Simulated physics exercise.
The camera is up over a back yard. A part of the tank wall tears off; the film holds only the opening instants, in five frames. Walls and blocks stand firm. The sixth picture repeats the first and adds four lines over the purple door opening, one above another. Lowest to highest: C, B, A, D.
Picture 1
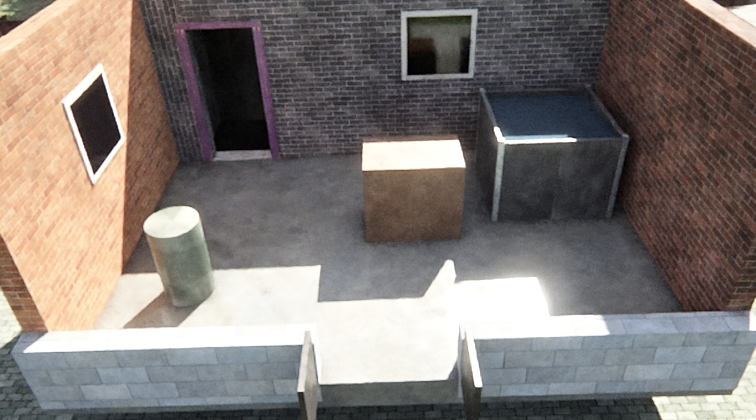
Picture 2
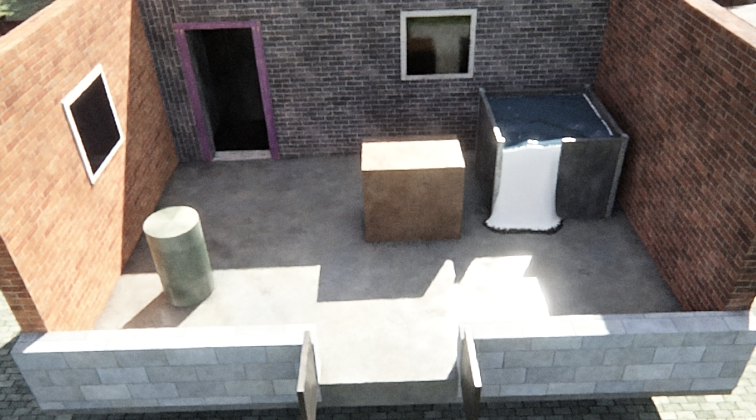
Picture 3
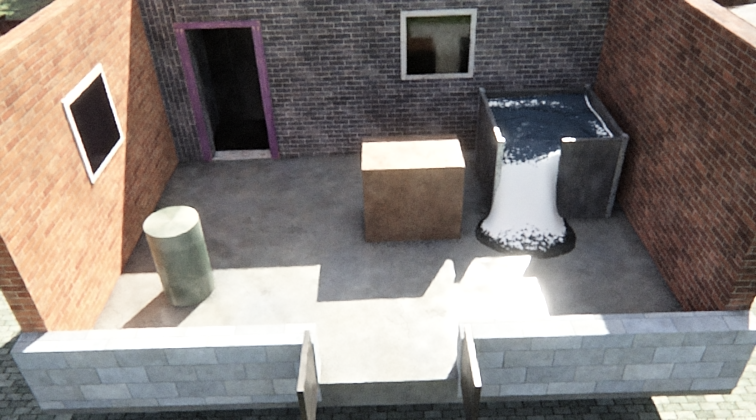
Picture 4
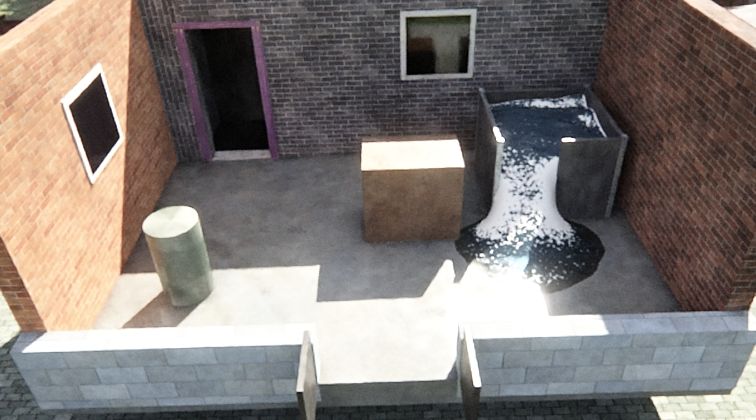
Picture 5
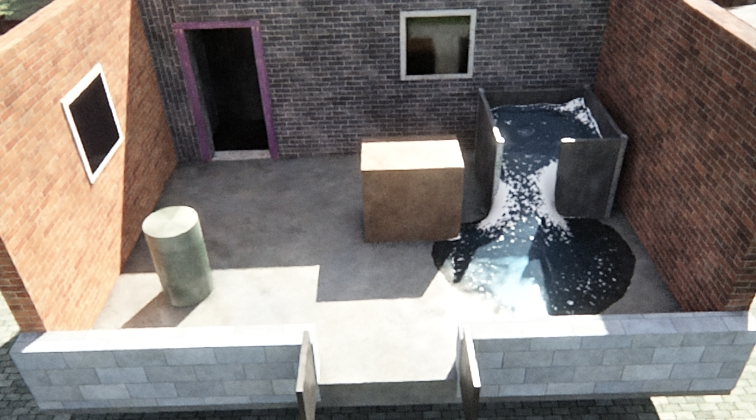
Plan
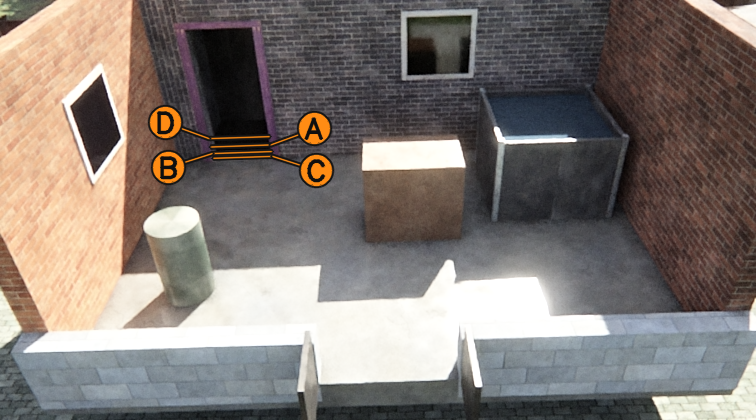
Water poured out through the front of a square tank in the back corner of a walled brick yard, then spread in a widening dark puddle across the ground toward the front wall.
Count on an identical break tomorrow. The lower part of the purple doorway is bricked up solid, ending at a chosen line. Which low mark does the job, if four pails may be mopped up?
The limit is B.
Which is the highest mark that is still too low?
The answer is C.
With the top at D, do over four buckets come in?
No, not at all.
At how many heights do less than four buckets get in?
Three of the four.
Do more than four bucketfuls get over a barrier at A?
No, not at all.
On the marked copy, A at (240, 145); B at (242, 152); C at (242, 157); D at (239, 137); from the bottom up C, B, A, D.
For mark A, nothing gets over.
For mark B, a splash gets over, under a bucket.
For mark C, about 12 bucketfuls get in.
For mark D, nothing gets over.
